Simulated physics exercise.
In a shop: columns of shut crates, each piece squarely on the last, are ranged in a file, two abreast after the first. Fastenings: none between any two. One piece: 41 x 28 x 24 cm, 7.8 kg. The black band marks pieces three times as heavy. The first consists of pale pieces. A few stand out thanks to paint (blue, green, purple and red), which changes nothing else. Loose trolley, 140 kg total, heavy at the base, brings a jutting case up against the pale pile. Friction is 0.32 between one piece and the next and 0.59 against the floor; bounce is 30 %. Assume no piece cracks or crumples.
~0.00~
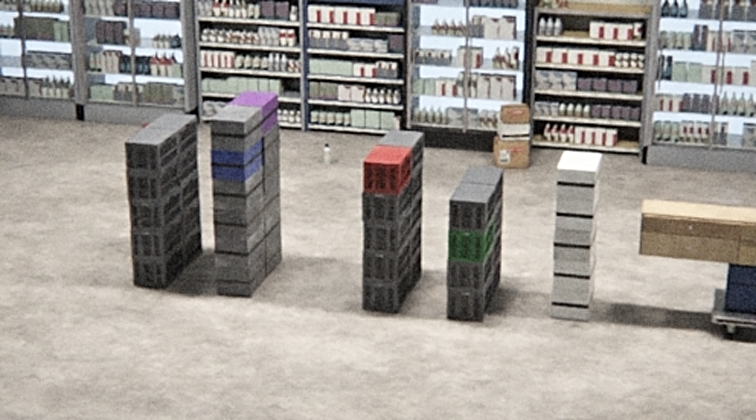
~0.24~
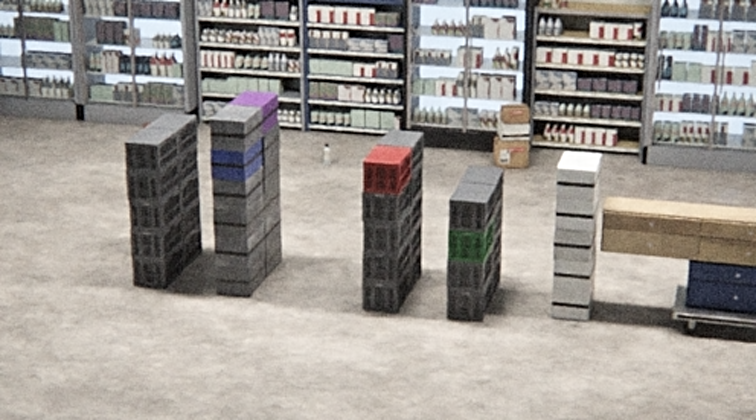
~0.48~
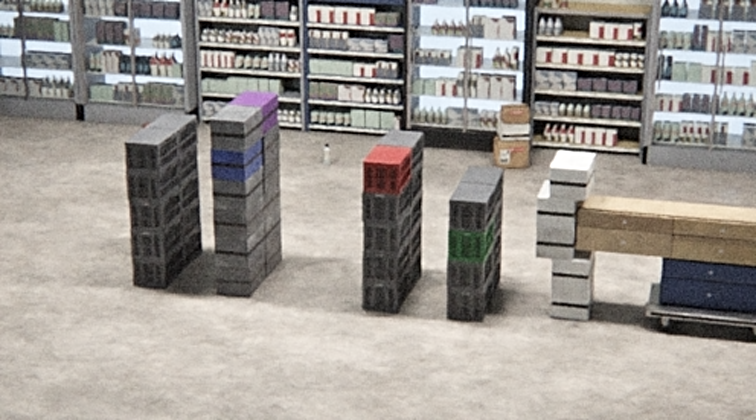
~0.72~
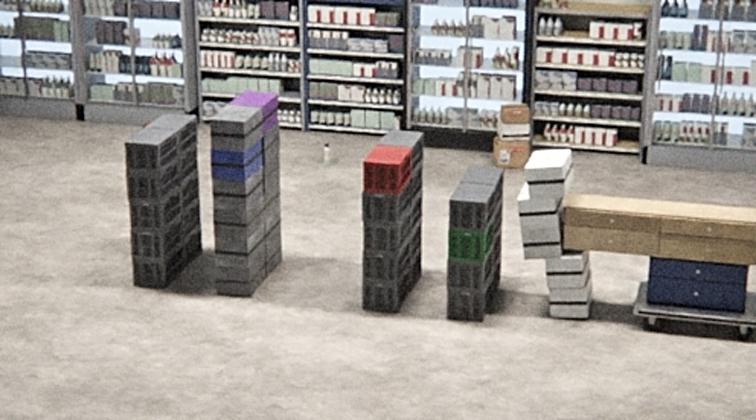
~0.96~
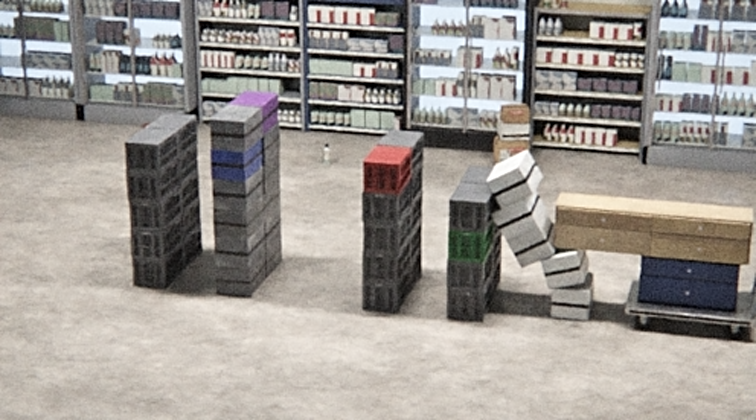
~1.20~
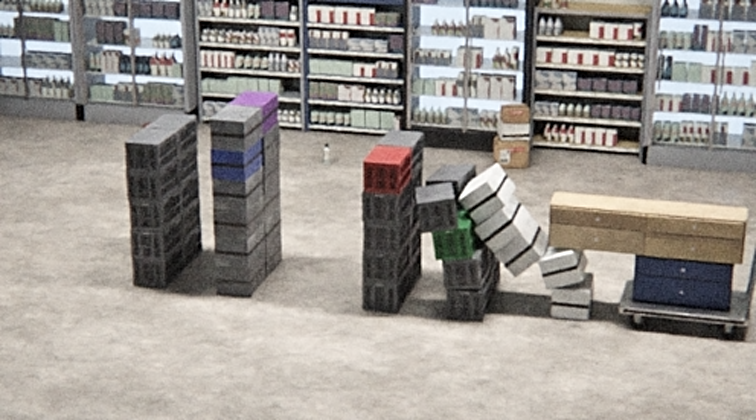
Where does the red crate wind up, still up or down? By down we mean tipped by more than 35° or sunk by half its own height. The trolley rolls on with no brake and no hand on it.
Once all is still, the red crate is down.
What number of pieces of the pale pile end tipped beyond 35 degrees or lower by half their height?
3 pale pieces.
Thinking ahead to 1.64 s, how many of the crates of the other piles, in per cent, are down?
It's 0 percent at that point.
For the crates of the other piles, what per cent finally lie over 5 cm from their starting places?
Result: 40 per cent.
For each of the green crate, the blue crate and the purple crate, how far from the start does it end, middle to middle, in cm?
Green 60, blue 0, purple 0.
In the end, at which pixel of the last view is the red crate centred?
Look around pixel (275, 243) in the last frame.
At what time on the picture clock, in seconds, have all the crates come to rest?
Somewhere close to 3.5 s.
Around 1.64 s, 3 of the pale pile down; 1 of the 40 other crates down; red crate displaced 10 cm; green crate tipped 27°, 9 cm lower.
Around 2.32 s, 3 of the pale pile down; 15 of the 40 other crates down; red crate tipped 39°, 22 cm lower; green crate tipped 5°, 23 cm lower.
Finally (3.8 s), 3 of the pale pile down; 15 of the 40 other crates down; red crate 69 cm lower; purple crate displaced 34 mm; green crate 24 cm lower. Seen by the last camera, middles, red crate near (275, 243), purple crate near (250, 113).
